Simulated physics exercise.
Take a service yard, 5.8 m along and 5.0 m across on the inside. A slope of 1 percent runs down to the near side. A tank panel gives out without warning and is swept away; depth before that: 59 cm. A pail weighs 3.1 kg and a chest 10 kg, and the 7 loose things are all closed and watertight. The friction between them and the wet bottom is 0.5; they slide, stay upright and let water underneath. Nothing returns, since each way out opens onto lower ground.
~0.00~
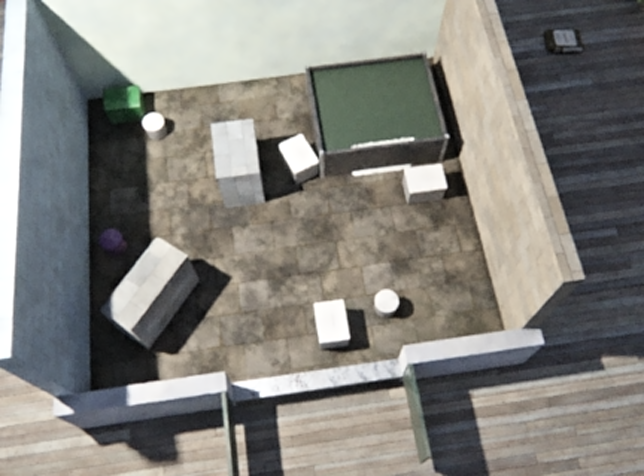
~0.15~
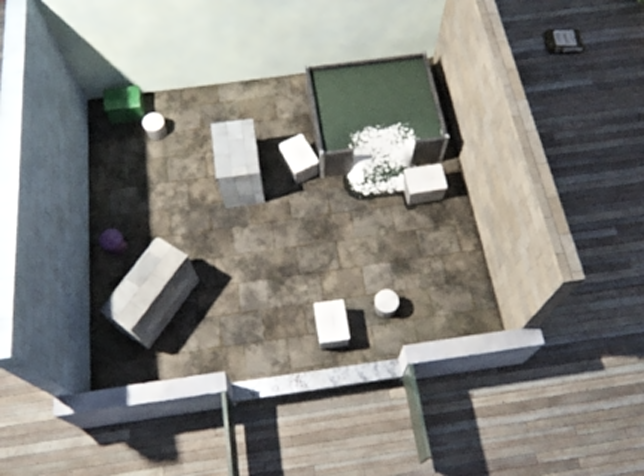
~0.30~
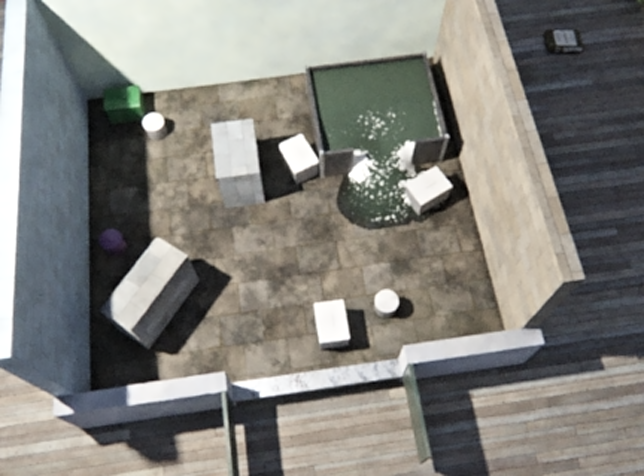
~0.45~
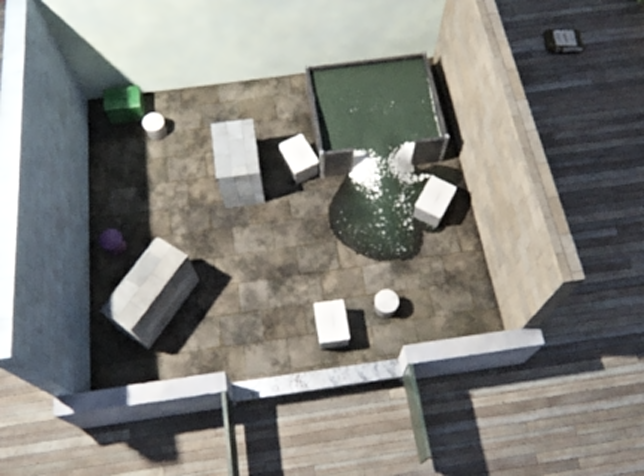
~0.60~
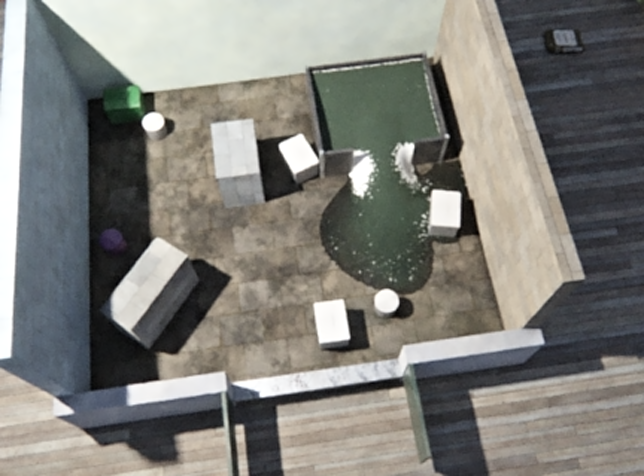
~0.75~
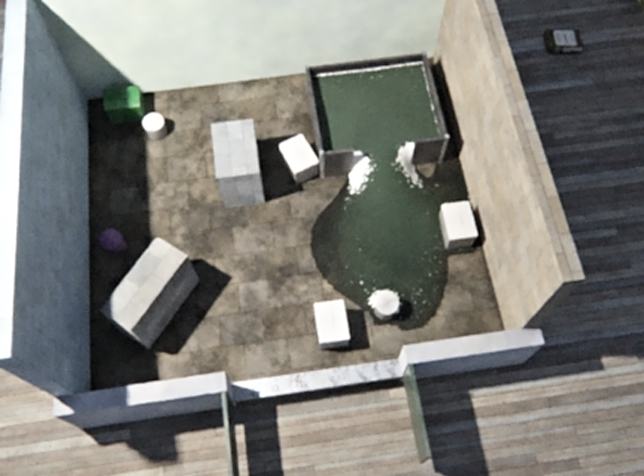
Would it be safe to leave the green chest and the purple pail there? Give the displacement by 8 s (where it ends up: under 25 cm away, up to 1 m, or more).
At the end, the green chest does not really move; the purple pail shifts a fair bit but under a metre.
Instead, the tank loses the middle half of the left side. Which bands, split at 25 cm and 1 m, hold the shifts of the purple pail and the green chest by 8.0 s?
Then the purple pail goes a great distance and the green chest goes a great distance.
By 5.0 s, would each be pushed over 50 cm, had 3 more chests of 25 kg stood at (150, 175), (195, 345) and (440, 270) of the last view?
So that's within the threshold, within the threshold and beyond the threshold, in that sequence.
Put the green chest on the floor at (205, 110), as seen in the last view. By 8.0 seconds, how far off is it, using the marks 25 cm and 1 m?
As it turns out, it barely budges.
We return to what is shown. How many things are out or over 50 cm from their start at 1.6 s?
Tally at that time: 3.
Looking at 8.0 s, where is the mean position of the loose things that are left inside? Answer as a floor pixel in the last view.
I'd put it around (178, 157).
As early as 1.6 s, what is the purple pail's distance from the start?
Around 0 cm from the start by that time.
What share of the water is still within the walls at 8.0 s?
About 62 in a hundred parts of the water.
After 1.6 s the green chest is near (122, 98), 0.0 m from its start, aground; the purple pail is near (110, 239), 0.0 m from its start, aground; 1 of 7 are out; 1 afloat.
After 3.6 s the green chest is near (122, 98), 0.0 m from its start, aground; the purple pail is near (110, 239), 0.0 m from its start, aground; 2 of 7 are out; 1 afloat.
After 5.6 s the green chest is near (122, 98), 0.0 m from its start, aground; the purple pail is near (110, 239), 0.0 m from its start, aground; 3 of 7 are out; 0 afloat.
After 8.0 s the green chest is near (122, 98), 0.0 m from its start, aground; the purple pail is near (121, 213), 0.4 m from its start, aground; 3 of 7 are out; 0 afloat.
